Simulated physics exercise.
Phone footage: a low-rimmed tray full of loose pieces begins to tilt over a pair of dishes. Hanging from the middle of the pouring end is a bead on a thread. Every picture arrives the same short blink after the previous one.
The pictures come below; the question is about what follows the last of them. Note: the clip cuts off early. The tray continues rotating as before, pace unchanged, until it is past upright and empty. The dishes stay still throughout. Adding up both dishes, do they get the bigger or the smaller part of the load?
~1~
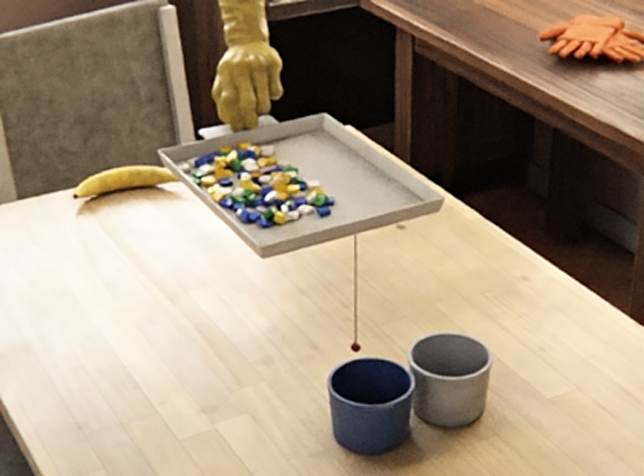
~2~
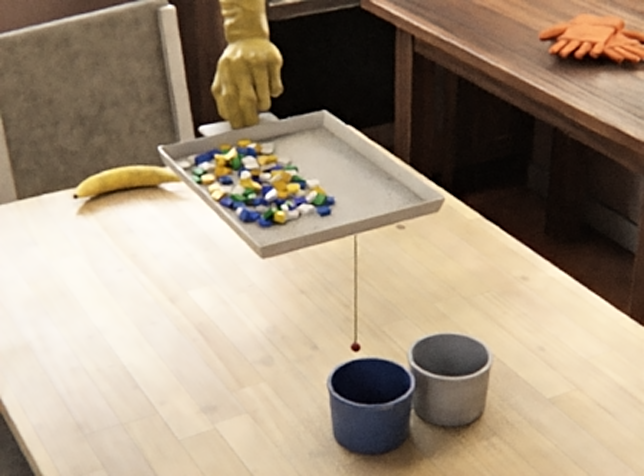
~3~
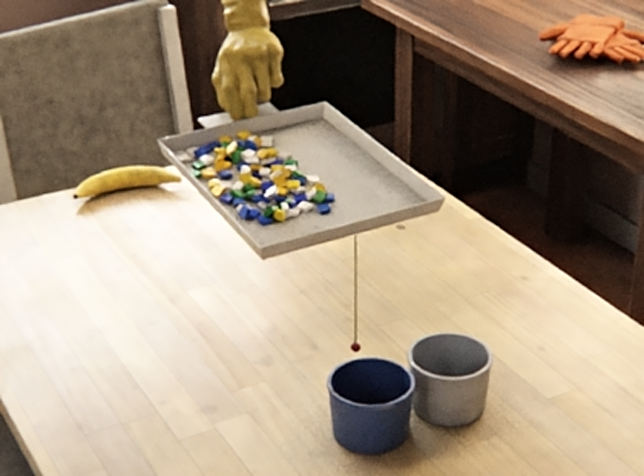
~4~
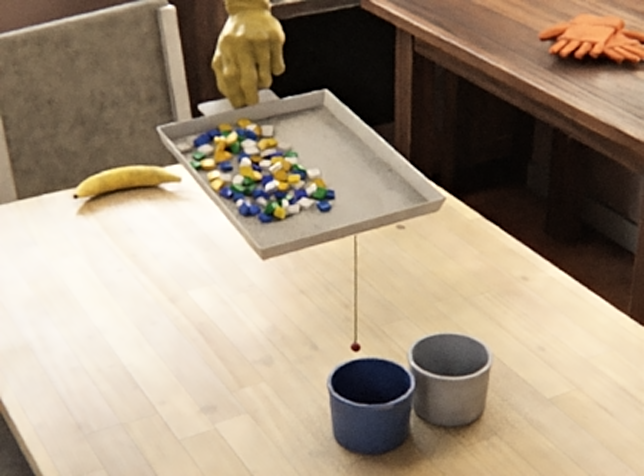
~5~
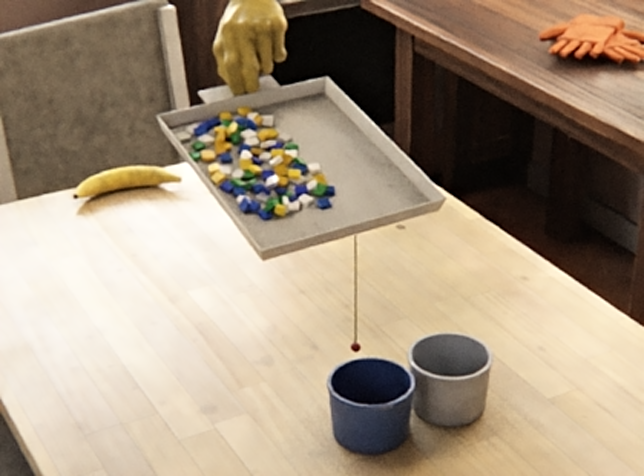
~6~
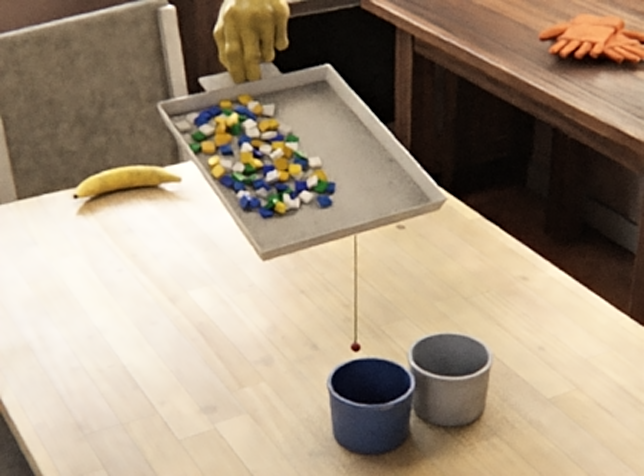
A lesser share is caught.
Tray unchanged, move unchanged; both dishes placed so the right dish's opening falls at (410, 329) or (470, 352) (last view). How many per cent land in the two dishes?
Approximately 0 percent, followed by approximately 30 percent.
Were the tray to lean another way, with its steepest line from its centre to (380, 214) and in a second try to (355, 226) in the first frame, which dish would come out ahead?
Outcome by order - one: Right side; two: Left side.
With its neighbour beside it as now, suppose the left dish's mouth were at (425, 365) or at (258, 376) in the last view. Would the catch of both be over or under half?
Well, it comes to a lesser portion at first and a lesser portion after that.
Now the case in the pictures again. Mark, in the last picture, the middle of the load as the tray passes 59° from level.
Centre estimate: (311, 231).
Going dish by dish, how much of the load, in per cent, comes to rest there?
Looks like close to 30 % lands in the left dish and close to 0 % in the right one.
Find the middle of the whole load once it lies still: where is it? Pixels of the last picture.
Centre at rest: Close to (317, 454).
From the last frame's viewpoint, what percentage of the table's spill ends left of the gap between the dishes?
Close to 90 in a hundred.
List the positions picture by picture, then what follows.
Corners of the pouring end at (262, 243) and (439, 196), level; middle of the load at (255, 182), mosaic tiles; left dish at (392, 423); right dish at (472, 395); bead on its thread at (356, 347), in the first frame.
Corners of the pouring end at (262, 243) and (439, 196), level; middle of the load at (255, 180), in the second frame.
Corners of the pouring end at (262, 244) and (440, 196), tipped barely, level across its low end; middle of the load at (255, 175), in the third frame.
Corners of the pouring end at (263, 245) and (440, 196), tipped a little, level across its low end; middle of the load at (255, 168), in the fourth frame.
Corners of the pouring end at (263, 246) and (441, 196), tipped a little, level across its low end; middle of the load at (255, 160), in the fifth frame.
Corners of the pouring end at (264, 248) and (442, 197), tipped clearly, level across its low end; middle of the load at (256, 153); left dish at (392, 423); right dish at (472, 395), in the sixth frame.
Soon, tray tipped steeply; nearly all on the tray; a stray few in the air.
A while on, tray tipped right over; most on the tray; a small part in the left dish; a small part outside both; a small part in the air.
Towards the end, tray tipped past a quarter turn; about a third in the left dish; about two thirds outside both; a stray few in the air.
Finally, tray tipped past a quarter turn; about a third in the left dish; none in the right dish; about two thirds outside both; a stray few in the air.
